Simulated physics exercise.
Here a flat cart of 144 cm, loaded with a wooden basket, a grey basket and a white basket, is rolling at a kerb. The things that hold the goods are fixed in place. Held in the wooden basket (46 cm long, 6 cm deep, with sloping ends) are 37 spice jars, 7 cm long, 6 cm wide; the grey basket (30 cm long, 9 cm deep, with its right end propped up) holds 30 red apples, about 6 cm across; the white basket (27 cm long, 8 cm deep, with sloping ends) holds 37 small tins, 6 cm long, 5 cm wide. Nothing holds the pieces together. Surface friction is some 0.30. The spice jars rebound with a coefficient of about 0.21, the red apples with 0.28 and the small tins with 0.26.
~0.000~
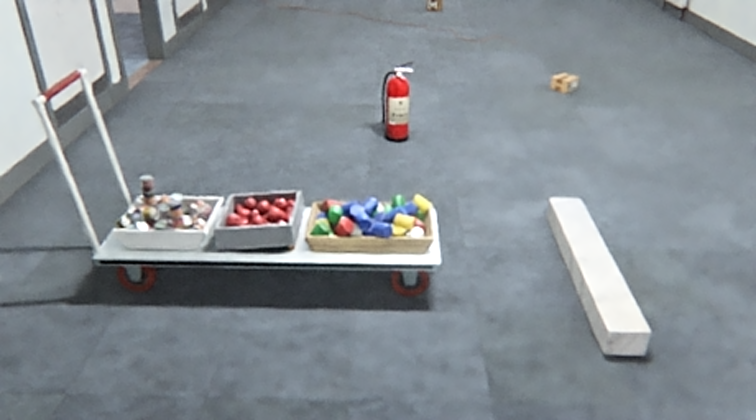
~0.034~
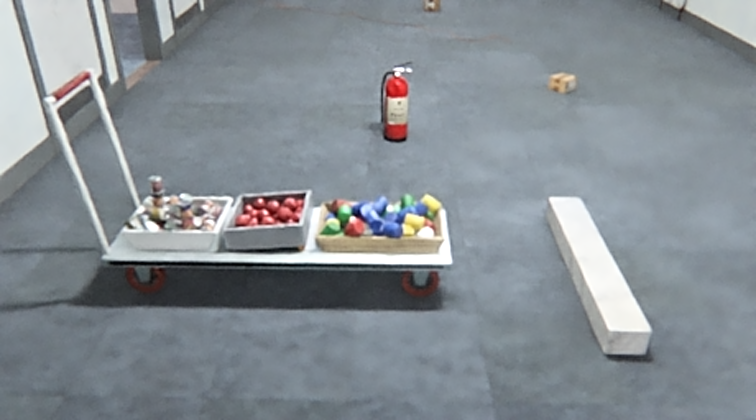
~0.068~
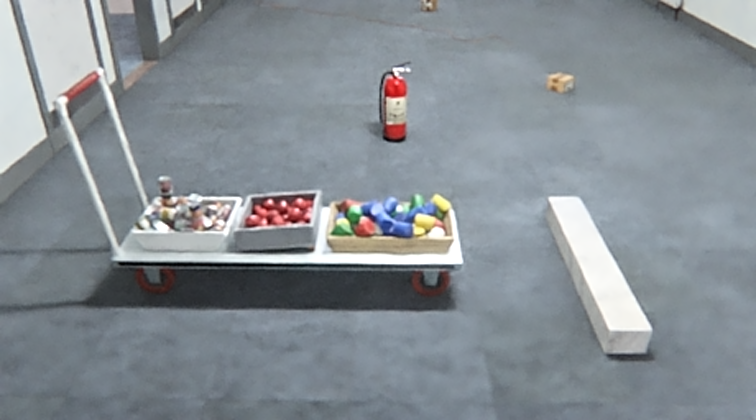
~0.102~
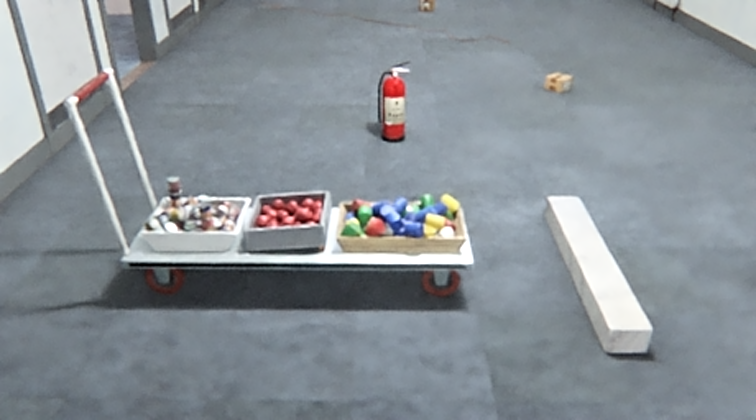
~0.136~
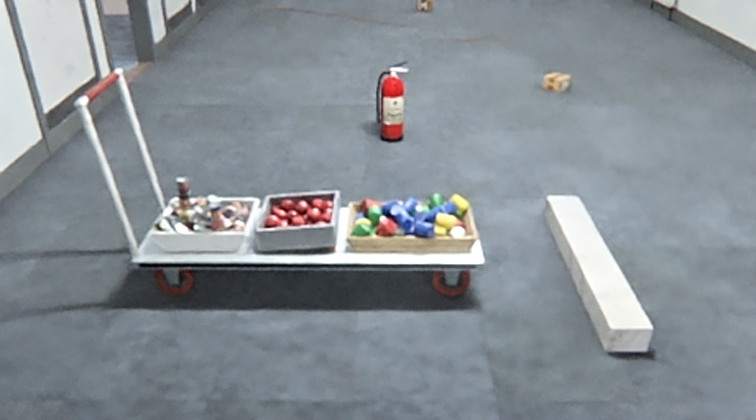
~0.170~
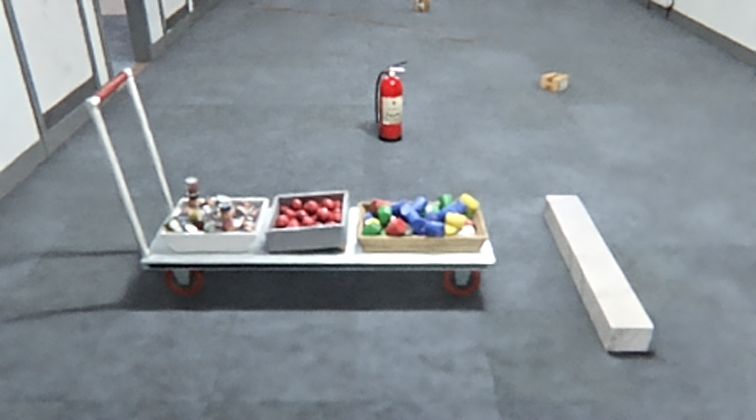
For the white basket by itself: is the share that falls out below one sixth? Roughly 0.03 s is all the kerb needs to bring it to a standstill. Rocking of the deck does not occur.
Yes.
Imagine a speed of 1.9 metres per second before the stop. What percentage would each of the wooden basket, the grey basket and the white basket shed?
Wooden basket 40 %, grey basket 0 %, white basket 20 %.
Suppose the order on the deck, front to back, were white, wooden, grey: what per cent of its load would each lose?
Wooden basket 10 %, grey basket 0 %, white basket 10 %.
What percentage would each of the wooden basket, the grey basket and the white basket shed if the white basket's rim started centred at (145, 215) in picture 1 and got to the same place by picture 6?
Result - wooden basket: 40 per cent; grey basket: 0 per cent; white basket: 30 per cent.
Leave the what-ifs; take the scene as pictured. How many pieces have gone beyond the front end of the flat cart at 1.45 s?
About 3.
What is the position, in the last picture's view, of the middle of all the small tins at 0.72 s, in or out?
Centre approx. at (329, 224).
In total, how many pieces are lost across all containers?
Estimate: About 8.
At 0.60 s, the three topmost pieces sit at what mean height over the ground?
Their middles average near 38 cm high.
After 0.50 s, the wheels strike.
After 0.60 s, 0 of 37 out of the wooden basket, 0 of 30 out of the grey basket and 0 of 37 out of the white basket.
After 0.72 s, 3 of 37 out of the wooden basket, 0 of 30 out of the grey basket and 1 of 37 out of the white basket.
After 0.95 s, 4 of 37 out of the wooden basket, 0 of 30 out of the grey basket and 2 of 37 out of the white basket.
Final count (at 1.45 s), 5 of 37 out of the wooden basket, 0 of 30 out of the grey basket and 3 of 37 out of the white basket. Asked share, 3 of 37, 8 per cent.
